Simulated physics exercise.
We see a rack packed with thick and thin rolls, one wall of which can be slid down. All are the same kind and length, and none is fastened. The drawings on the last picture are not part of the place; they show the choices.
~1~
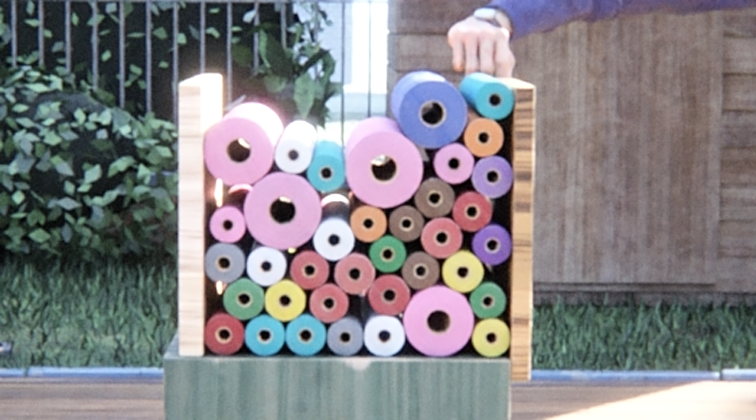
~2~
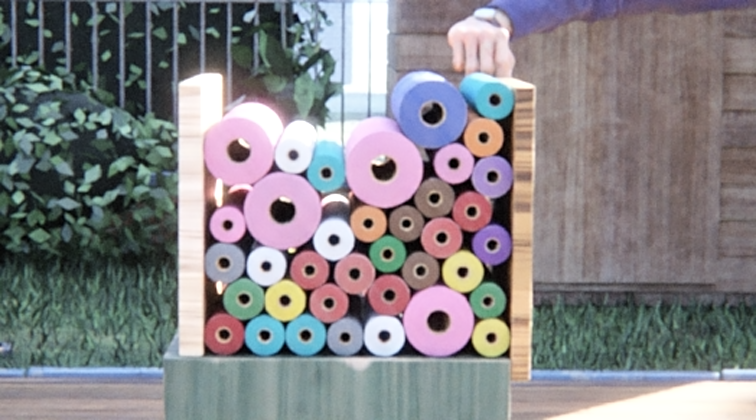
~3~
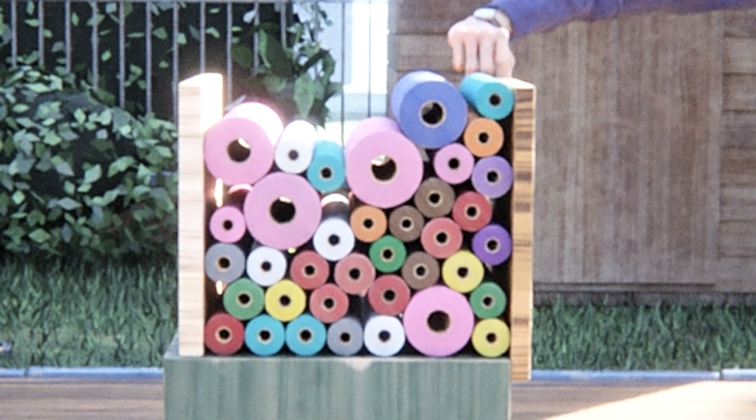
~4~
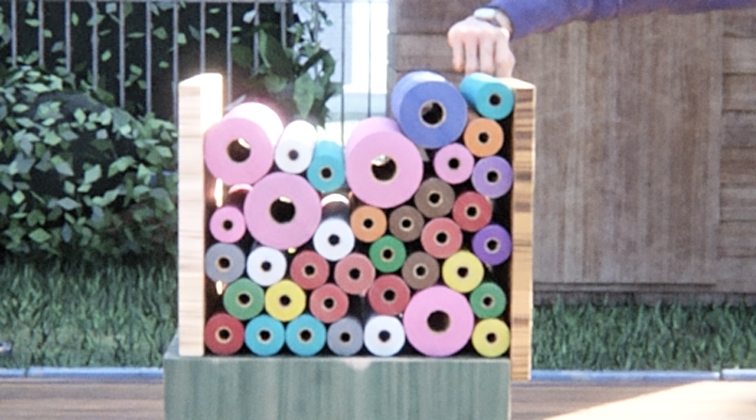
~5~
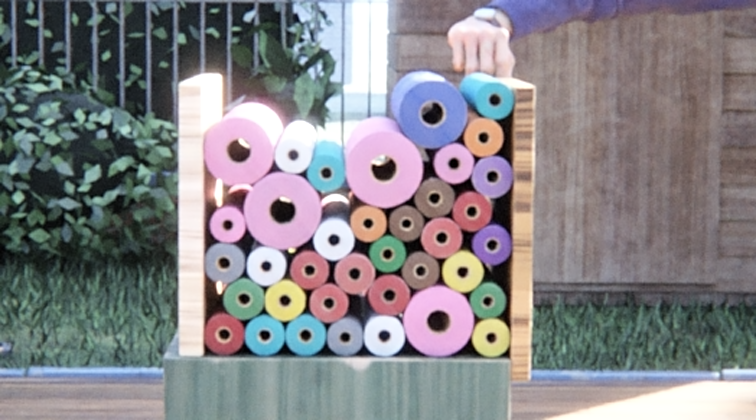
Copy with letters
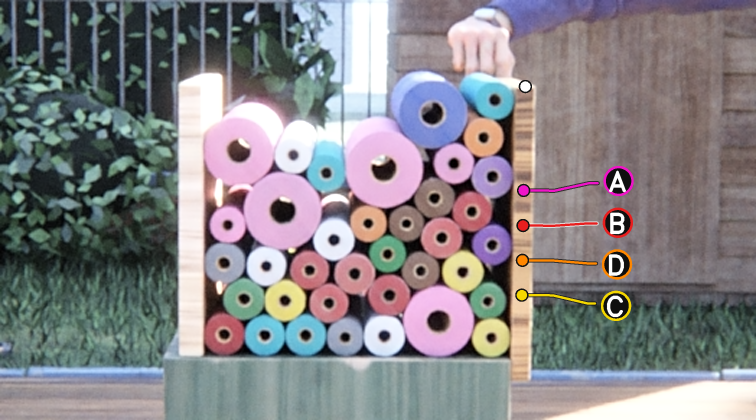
A hand rests on the right wall of a rack packed with colourful rolls, barely moving.
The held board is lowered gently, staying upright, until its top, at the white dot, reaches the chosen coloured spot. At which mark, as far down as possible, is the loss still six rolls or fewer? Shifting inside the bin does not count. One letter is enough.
Down to D.
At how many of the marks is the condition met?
The number is three.
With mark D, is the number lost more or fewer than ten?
At D, fewer than ten.
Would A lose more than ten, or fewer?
Fewer than ten.
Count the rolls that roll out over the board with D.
The count is five.
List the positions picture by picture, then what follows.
A pink roll (438, 321); a yellow roll (285, 300); a purple roll (492, 245), in the first picture.
A purple roll (492, 245); a brown roll (406, 224), in the second picture.
A purple roll (493, 176); an orange roll (483, 138), in the third picture.
A white roll (293, 155); side board (507, 216), in the fourth picture.
A red roll (224, 334); a pink roll (438, 321); a yellow roll (285, 300), in the fifth picture.
On the marked copy, A at (524, 191); B at (523, 226); C at (522, 295); D at (523, 260); the white dot at (526, 87).
With D. Early on, top of the board (513, 163).
Further on, top of the board (512, 249).
At the end, top of the board (512, 259), five out over the board.
As for the rest, A one out over the board; B one out over the board; C more than six out over the board.
